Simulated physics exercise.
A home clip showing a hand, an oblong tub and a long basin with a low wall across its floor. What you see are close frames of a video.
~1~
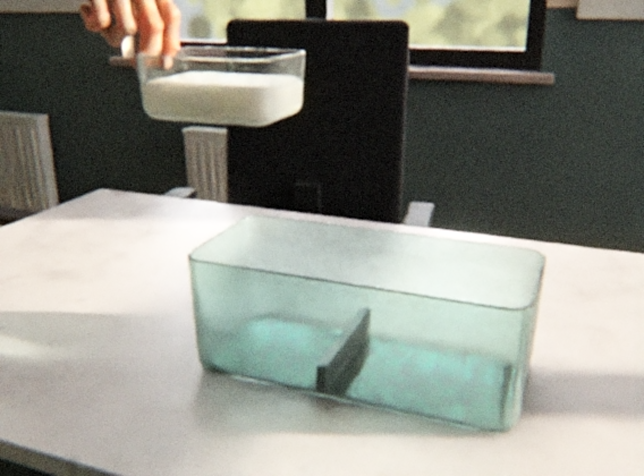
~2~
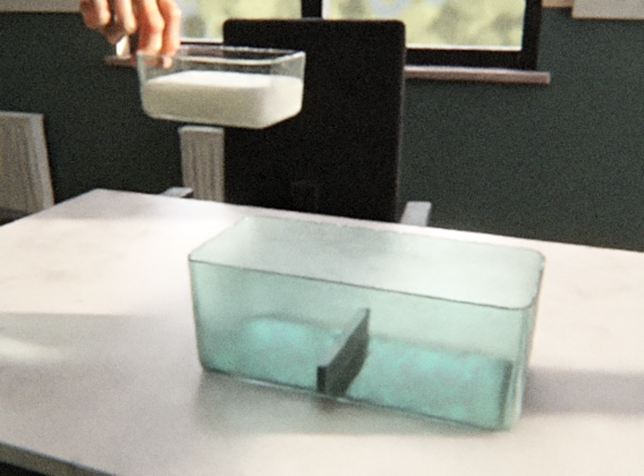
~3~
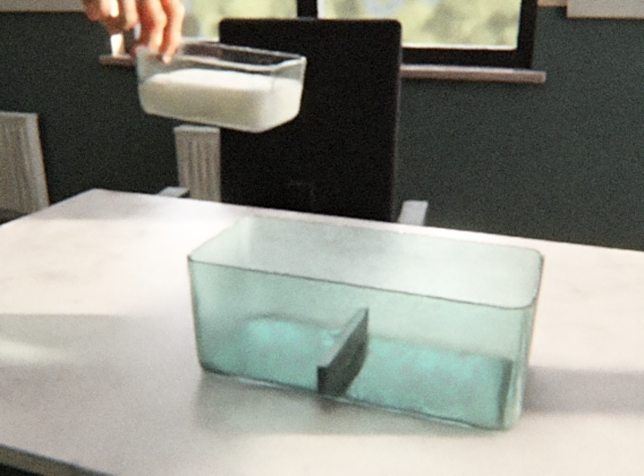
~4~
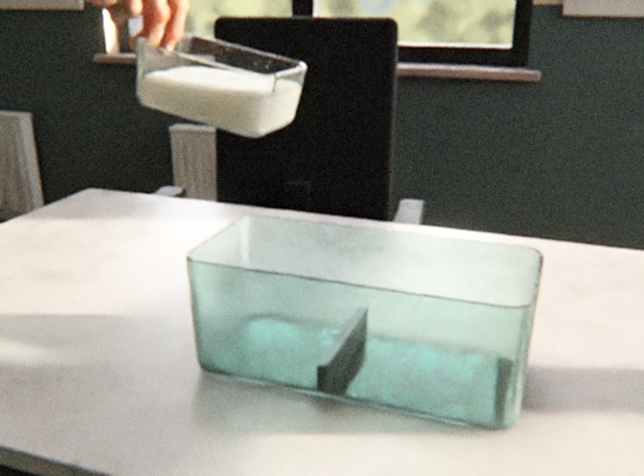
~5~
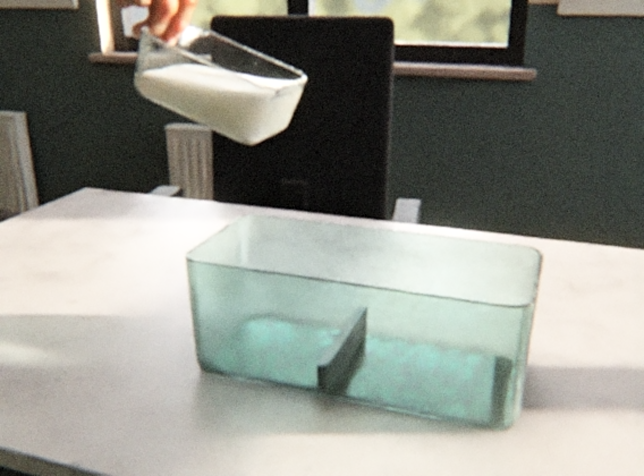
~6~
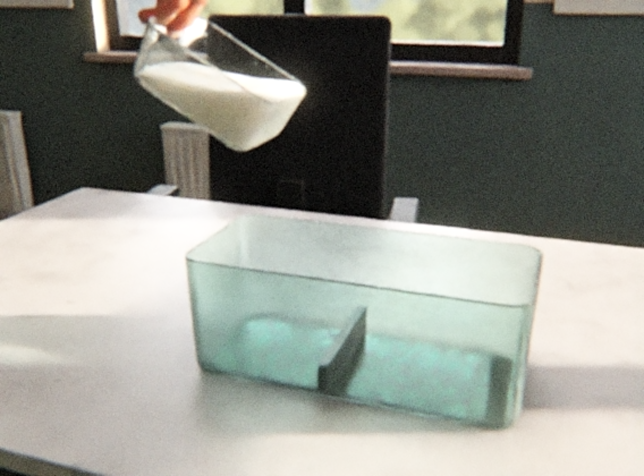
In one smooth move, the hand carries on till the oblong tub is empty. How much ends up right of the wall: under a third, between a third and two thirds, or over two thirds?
Middle of three bands.
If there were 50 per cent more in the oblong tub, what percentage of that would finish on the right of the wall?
65 %.
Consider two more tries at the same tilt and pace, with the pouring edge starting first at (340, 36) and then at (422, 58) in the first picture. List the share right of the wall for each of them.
The first start yields 80 per cent, the second 90 per cent.
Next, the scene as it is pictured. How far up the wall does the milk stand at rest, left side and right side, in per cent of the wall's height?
I'd say about 30 for the left and about 20 for the right.
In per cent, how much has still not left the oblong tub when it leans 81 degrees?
25 %.
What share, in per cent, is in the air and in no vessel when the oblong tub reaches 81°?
Around 45 in a hundred.
A moment on, the oblong tub is tipped on its side and 24 per cent is still to pour, 10 is left of the wall and 20 right of it.
Next, the oblong tub is tipped on its side and 9 per cent is still to pour, 37 is left of the wall and 47 right of it.
Then the oblong tub is tipped on its side and 3 per cent is still to pour, 48 is left of the wall and 47 right of it.
Later the oblong tub is tipped on its side and 0 per cent is still to pour, 51 is left of the wall and 48 right of it.
Finally, 51 per cent lies left of the wall, 48 right of it and 1 outside.
